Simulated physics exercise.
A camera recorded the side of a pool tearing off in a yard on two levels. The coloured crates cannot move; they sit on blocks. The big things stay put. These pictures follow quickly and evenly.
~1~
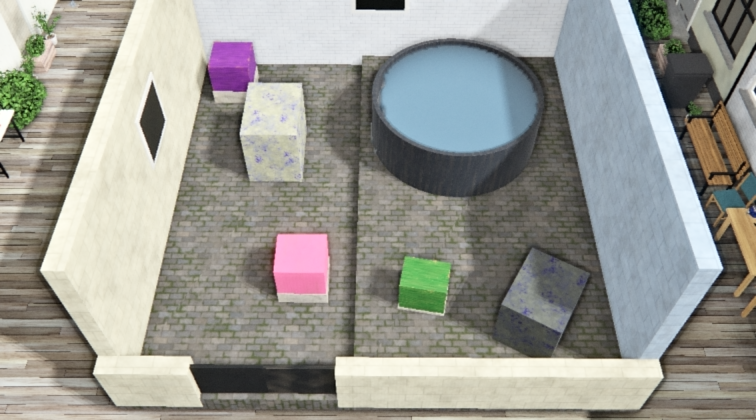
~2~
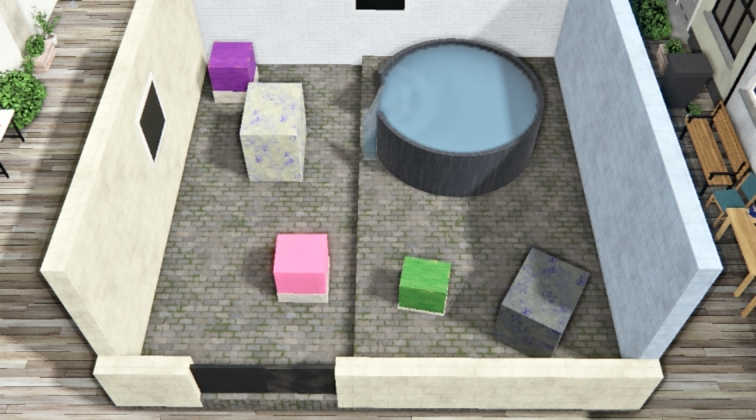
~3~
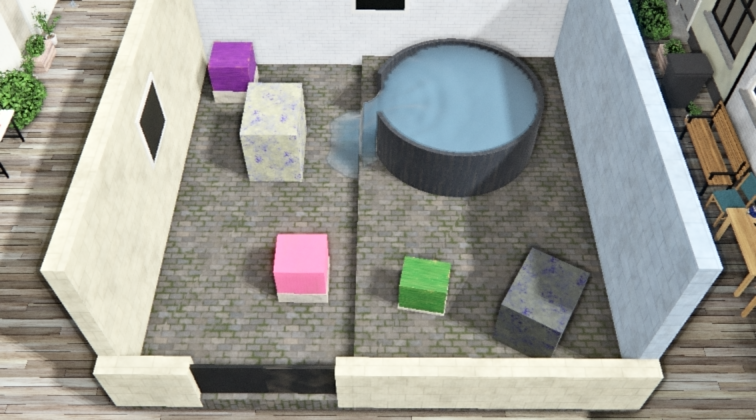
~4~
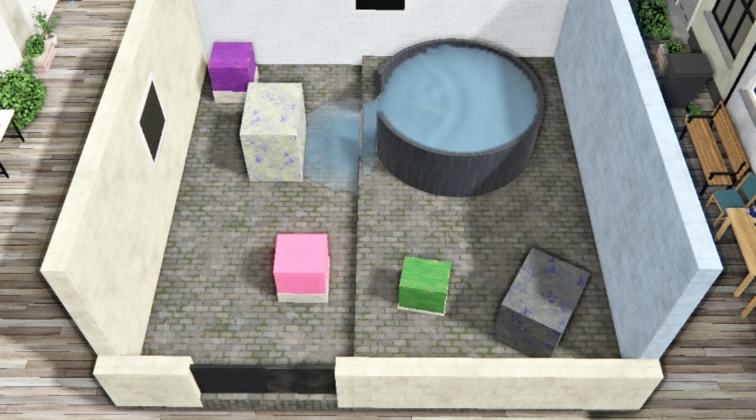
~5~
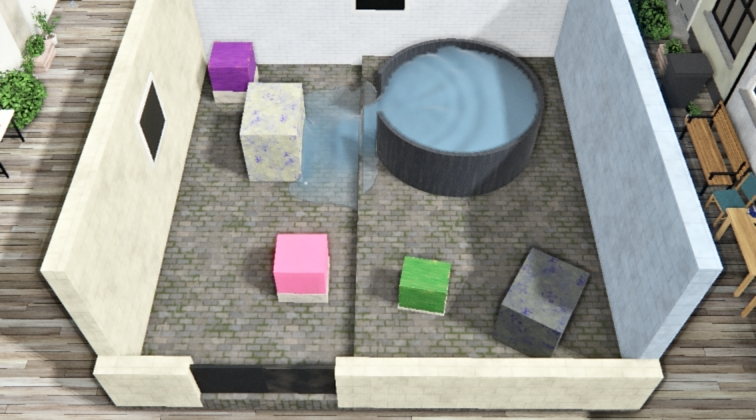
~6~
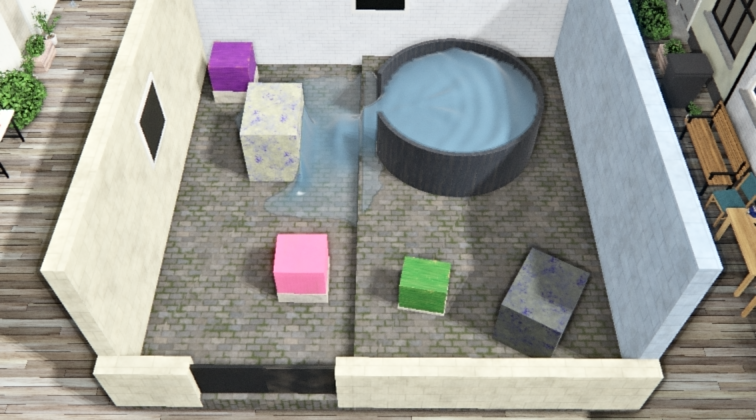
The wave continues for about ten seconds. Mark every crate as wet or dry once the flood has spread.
Green crate: Wet, purple crate: Wet, pink crate: Wet.
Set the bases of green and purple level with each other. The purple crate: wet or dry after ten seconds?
The purple one is wetted.
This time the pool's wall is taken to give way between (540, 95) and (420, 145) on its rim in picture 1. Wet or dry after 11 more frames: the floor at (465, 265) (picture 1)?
Submerged.
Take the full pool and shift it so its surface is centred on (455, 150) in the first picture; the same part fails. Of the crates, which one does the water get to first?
My pick is the crate marked pink.
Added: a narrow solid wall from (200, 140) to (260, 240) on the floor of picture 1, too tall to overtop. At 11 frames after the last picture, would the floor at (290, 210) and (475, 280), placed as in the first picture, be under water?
In order, I'd call them inundated and bare.
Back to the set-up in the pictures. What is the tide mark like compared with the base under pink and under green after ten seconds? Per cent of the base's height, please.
Some 160 and 160 % respectively.
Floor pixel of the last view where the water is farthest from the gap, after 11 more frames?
My guess is roughly (136, 381).
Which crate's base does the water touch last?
That one's the green-painted one.
A moment on, water covers 30 % of the floor; the green crate not reached, the purple crate water round its plinth, the pink crate water round its plinth.
Next, water covers 45 % of the floor; the green crate not reached, the purple crate water round its plinth, the pink crate water round its plinth.
Then, water covers 60 % of the floor; the green crate water round its plinth, the purple crate water round its plinth, the pink crate water round its plinth.
Later, water covers 60 % of the floor; the green crate water round its plinth, the purple crate water round its plinth, the pink crate water round its plinth.
In the end, water covers 70 % of the floor; the green crate was topped, the purple crate was topped, the pink crate was topped.
